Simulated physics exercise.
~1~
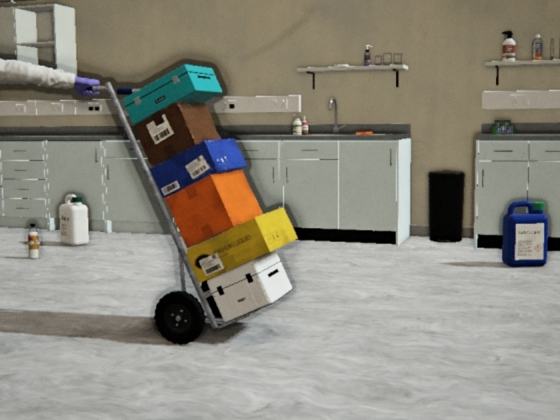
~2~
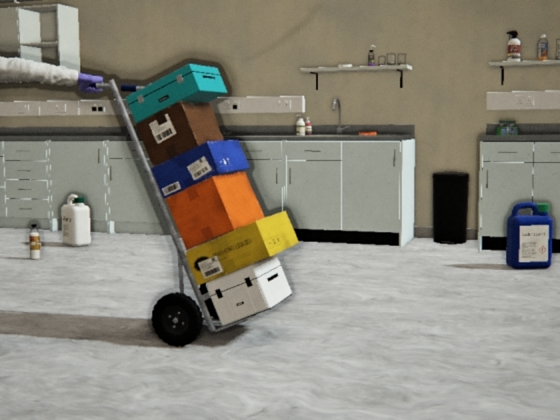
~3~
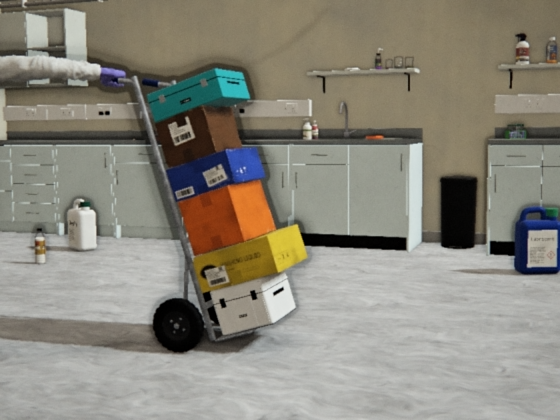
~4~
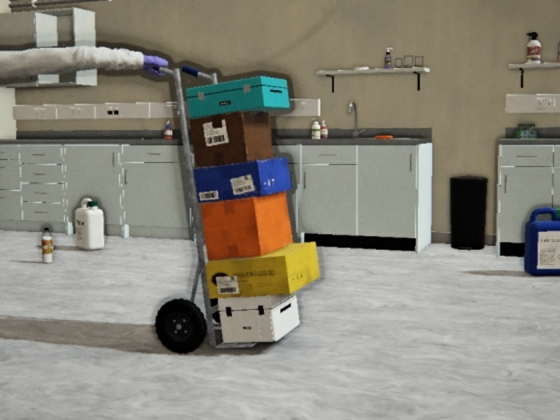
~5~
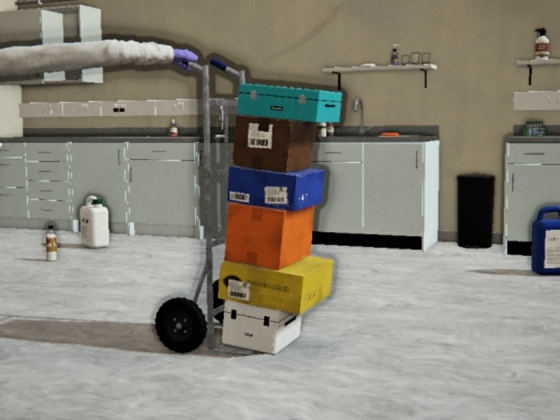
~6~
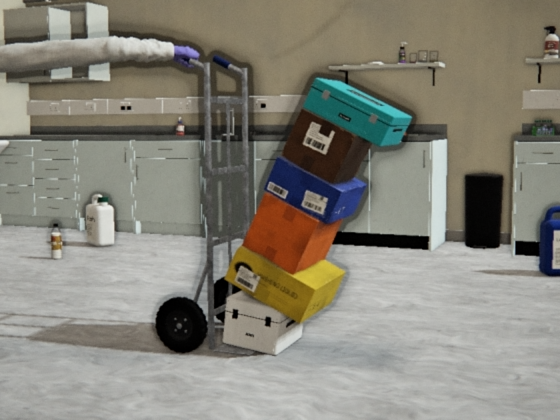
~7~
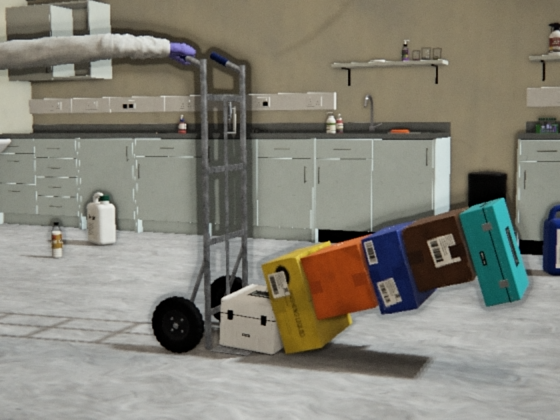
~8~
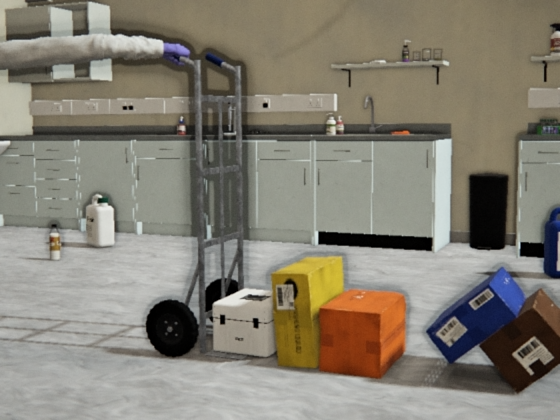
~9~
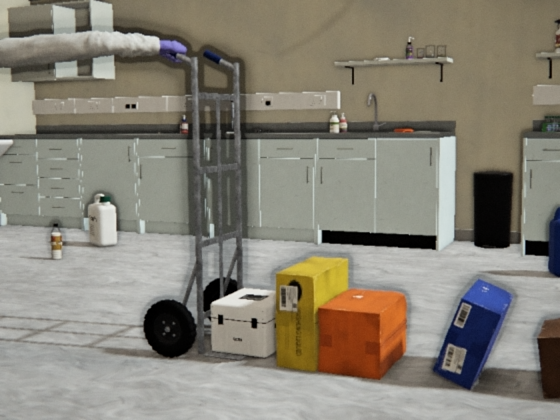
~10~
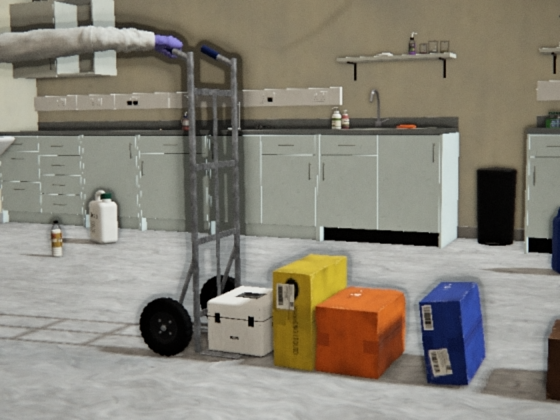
A gloved hand swung a tilted hand truck stacked with six boxes upright, and the load above the white toolbox toppled to the right, leaving the yellow, orange and blue boxes strewn across the floor while the white one stayed beside the truck.
